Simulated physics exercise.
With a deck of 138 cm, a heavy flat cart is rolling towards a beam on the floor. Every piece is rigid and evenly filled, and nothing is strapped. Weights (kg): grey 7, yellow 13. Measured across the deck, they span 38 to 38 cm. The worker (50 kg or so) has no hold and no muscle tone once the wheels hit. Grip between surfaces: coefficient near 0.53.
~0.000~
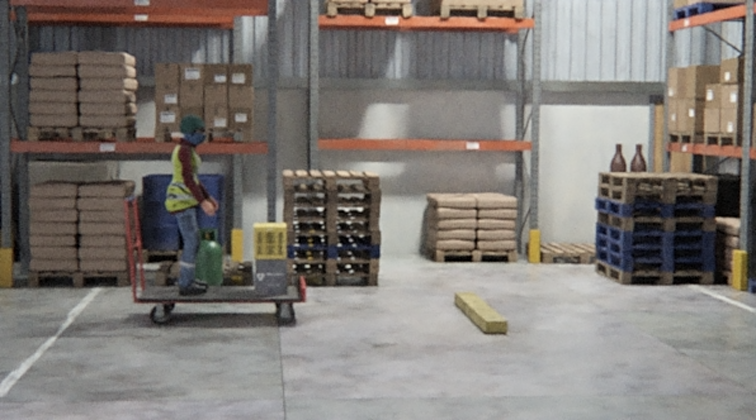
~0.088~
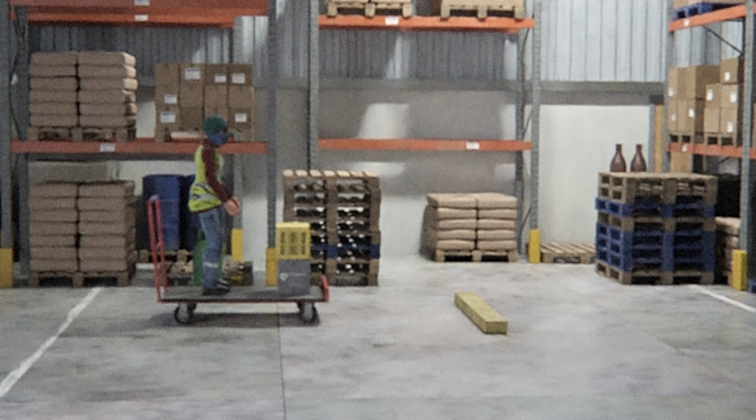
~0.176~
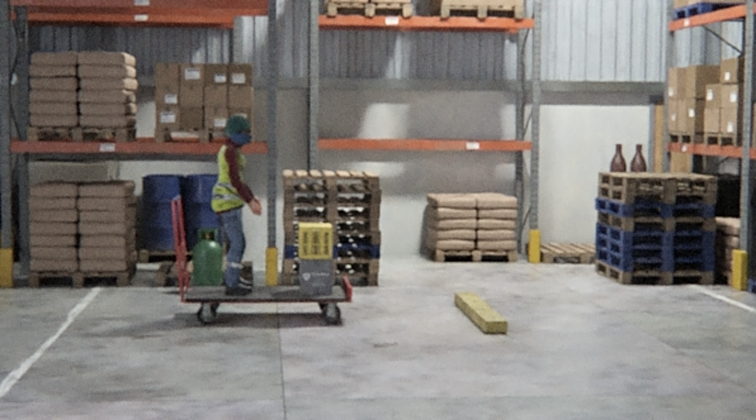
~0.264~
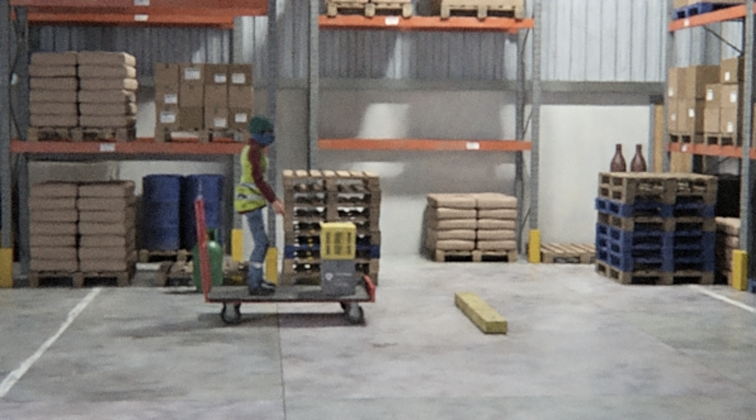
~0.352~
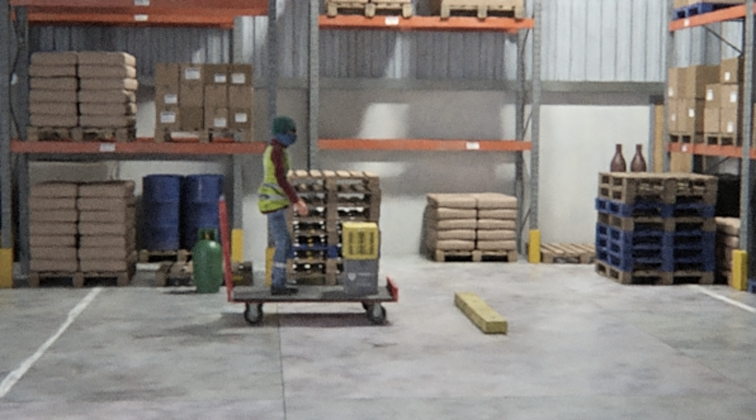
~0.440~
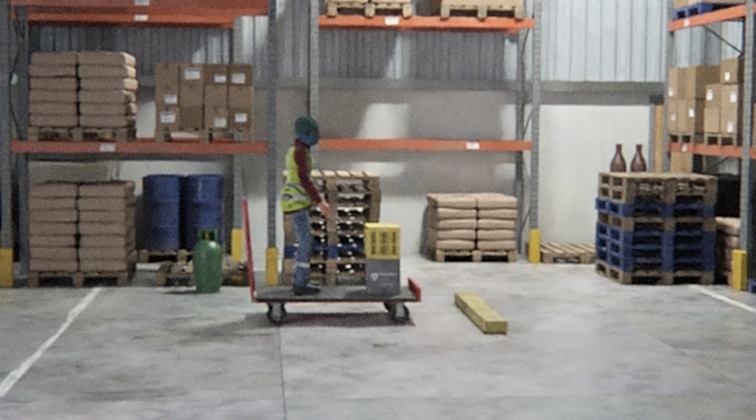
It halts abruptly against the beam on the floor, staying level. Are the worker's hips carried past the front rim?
No.
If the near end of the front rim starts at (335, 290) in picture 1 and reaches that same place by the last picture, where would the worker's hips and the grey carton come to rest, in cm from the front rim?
The hips would stop 70 cm behind the front rim, the grey one 10 cm behind it.
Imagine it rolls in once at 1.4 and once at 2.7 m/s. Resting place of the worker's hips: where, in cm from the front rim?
70 cm behind, then 0 cm past.
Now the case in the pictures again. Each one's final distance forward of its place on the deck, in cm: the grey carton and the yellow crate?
Grey 10, yellow 125; both in cm.
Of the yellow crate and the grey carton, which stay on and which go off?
End result - yellow: Goes over; grey: Stays.
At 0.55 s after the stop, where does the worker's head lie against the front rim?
The head is roughly 20 cm beyond the front rim.
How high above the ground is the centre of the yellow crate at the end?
15 cm.
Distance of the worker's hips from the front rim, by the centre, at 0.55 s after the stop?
About 35 cm behind the rim.
The wheels strike at 0.69 s.
After 1.24 s the worker's hips are 34 cm behind the rim, near (441, 246) in the last picture's view.
After 1.69 s the worker's hips are 33 cm behind the rim, near (443, 246) in the last picture's view.
At rest, 3.9 s, past the rim, yellow crate; behind it, grey carton and the worker's hips.
